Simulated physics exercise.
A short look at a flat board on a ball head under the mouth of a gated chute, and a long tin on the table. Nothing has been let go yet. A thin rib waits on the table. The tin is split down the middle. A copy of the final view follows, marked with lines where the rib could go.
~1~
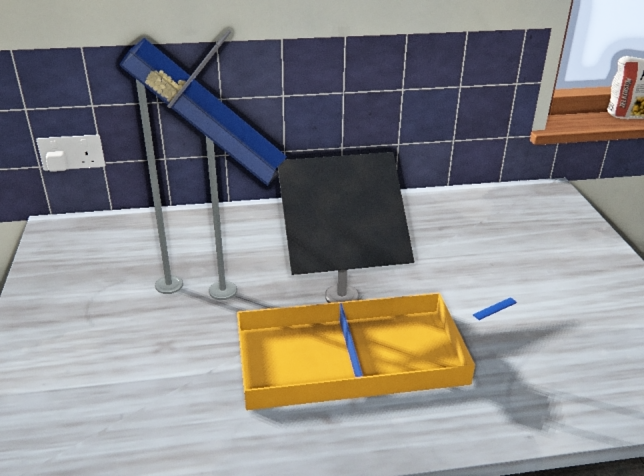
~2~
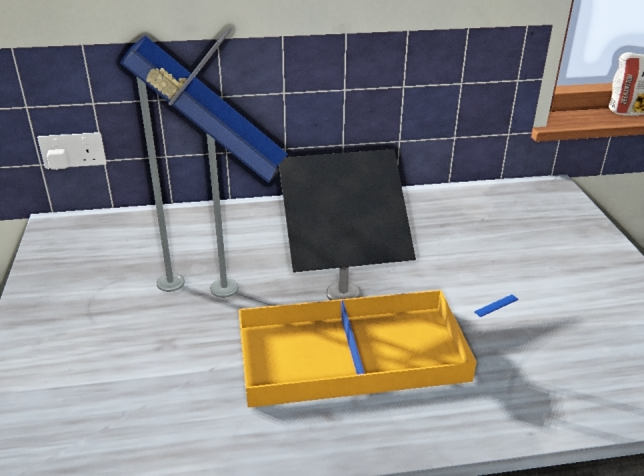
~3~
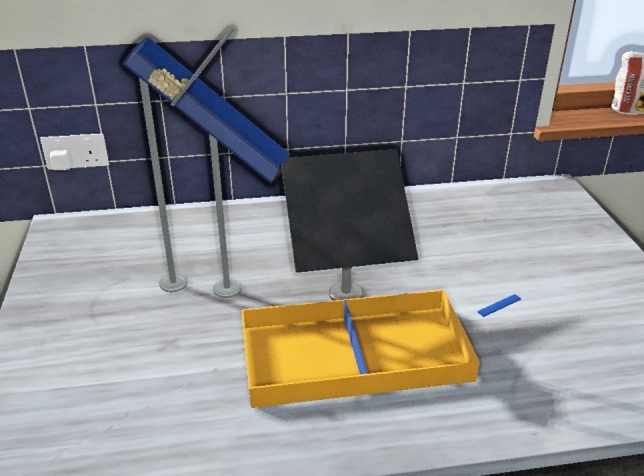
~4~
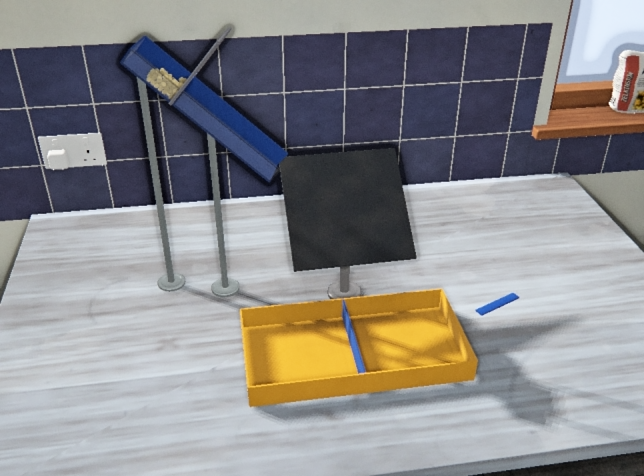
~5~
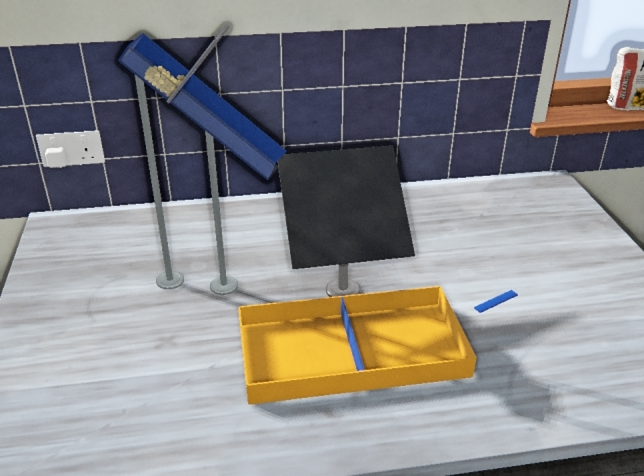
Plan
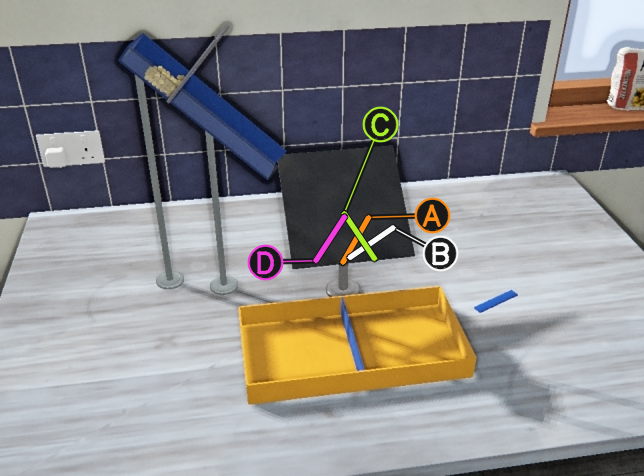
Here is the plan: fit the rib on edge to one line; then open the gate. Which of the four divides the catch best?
Take B.
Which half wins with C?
Right.
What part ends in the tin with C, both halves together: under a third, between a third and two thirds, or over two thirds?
Over two thirds.
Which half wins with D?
The left half.
On the marked copy, line A from (368, 217) to (342, 262); line B from (393, 227) to (349, 257); line C from (344, 213) to (374, 258); line D from (344, 216) to (315, 260).
With A, of what is caught, almost all in the left half, about a tenth in the right.
With B, of what is caught, roughly two thirds in the left half, roughly a third in the right.
With C, of what is caught, about a tenth in the left half, almost all in the right.
With D, of what is caught, the larger part in the left half, about a tenth in the right.
